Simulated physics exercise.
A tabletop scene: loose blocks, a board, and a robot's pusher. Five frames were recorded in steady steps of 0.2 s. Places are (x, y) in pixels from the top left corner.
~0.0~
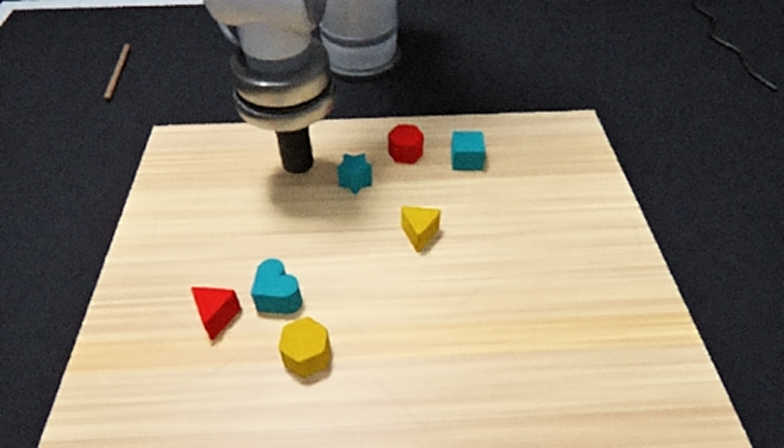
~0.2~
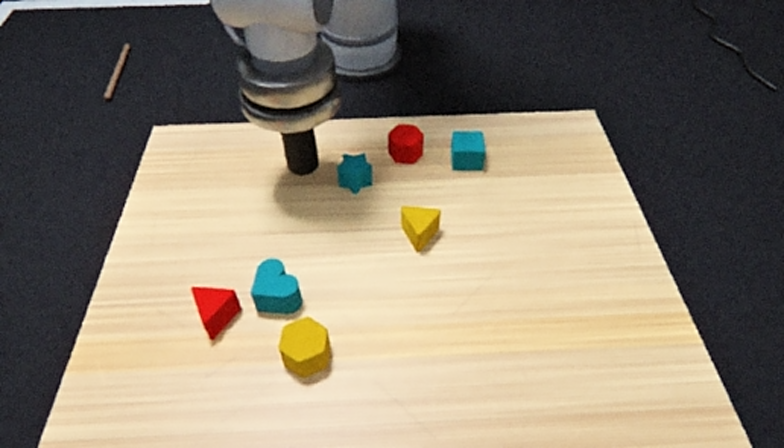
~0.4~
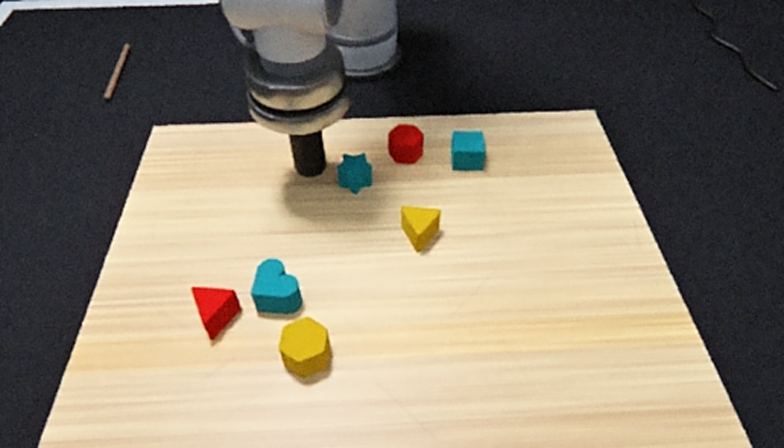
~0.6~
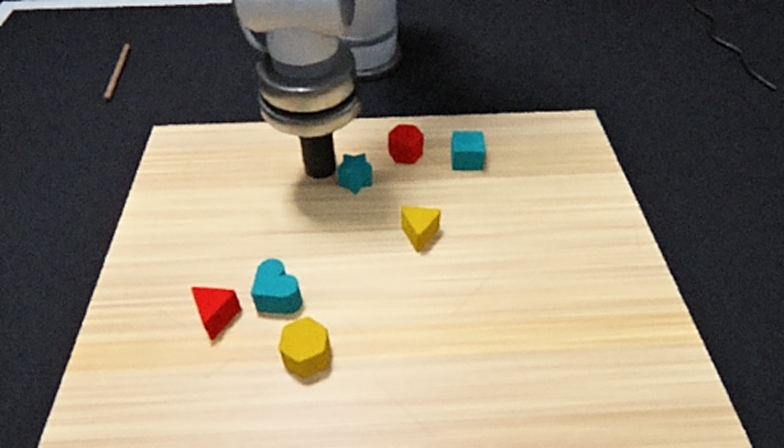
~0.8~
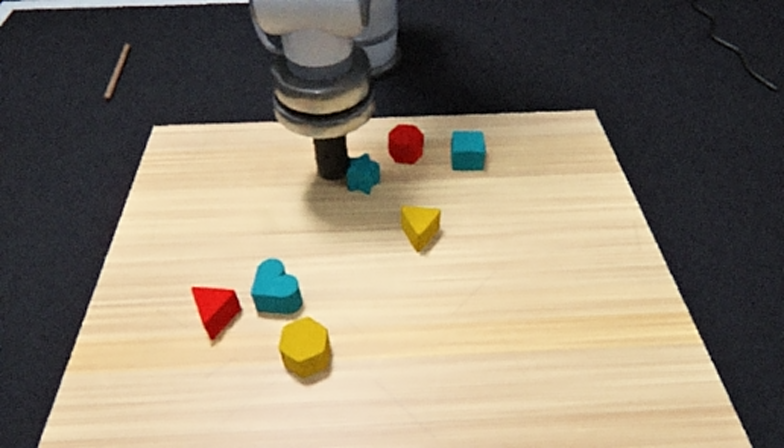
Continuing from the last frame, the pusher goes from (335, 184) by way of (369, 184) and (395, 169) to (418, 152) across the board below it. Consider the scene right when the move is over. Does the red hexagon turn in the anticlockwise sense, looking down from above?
My answer is yes.
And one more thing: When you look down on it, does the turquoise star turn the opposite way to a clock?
I expect not.
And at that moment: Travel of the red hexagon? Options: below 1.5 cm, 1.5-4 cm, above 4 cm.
Its displacement is above 4 cm.
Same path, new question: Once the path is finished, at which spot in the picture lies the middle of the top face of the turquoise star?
Located at (424, 157).
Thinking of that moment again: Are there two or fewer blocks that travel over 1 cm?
Yes, that is how it ends up.
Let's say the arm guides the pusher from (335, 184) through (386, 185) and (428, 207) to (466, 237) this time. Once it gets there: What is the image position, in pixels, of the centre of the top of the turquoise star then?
The middle of the upper face of the turquoise star will lie at about (444, 169) in the picture.
What follows on the original path. One third of the way, pusher (368, 171); turquoise star (397, 164).
Two thirds of the way, pusher (396, 155); turquoise star (421, 159), turned 35° clockwise; red hexagon (411, 129).
At the end, pusher (418, 139); turquoise star (424, 157), turned 55° clockwise; red hexagon (426, 113), turned 25° anticlockwise; turquoise square block unmoved.
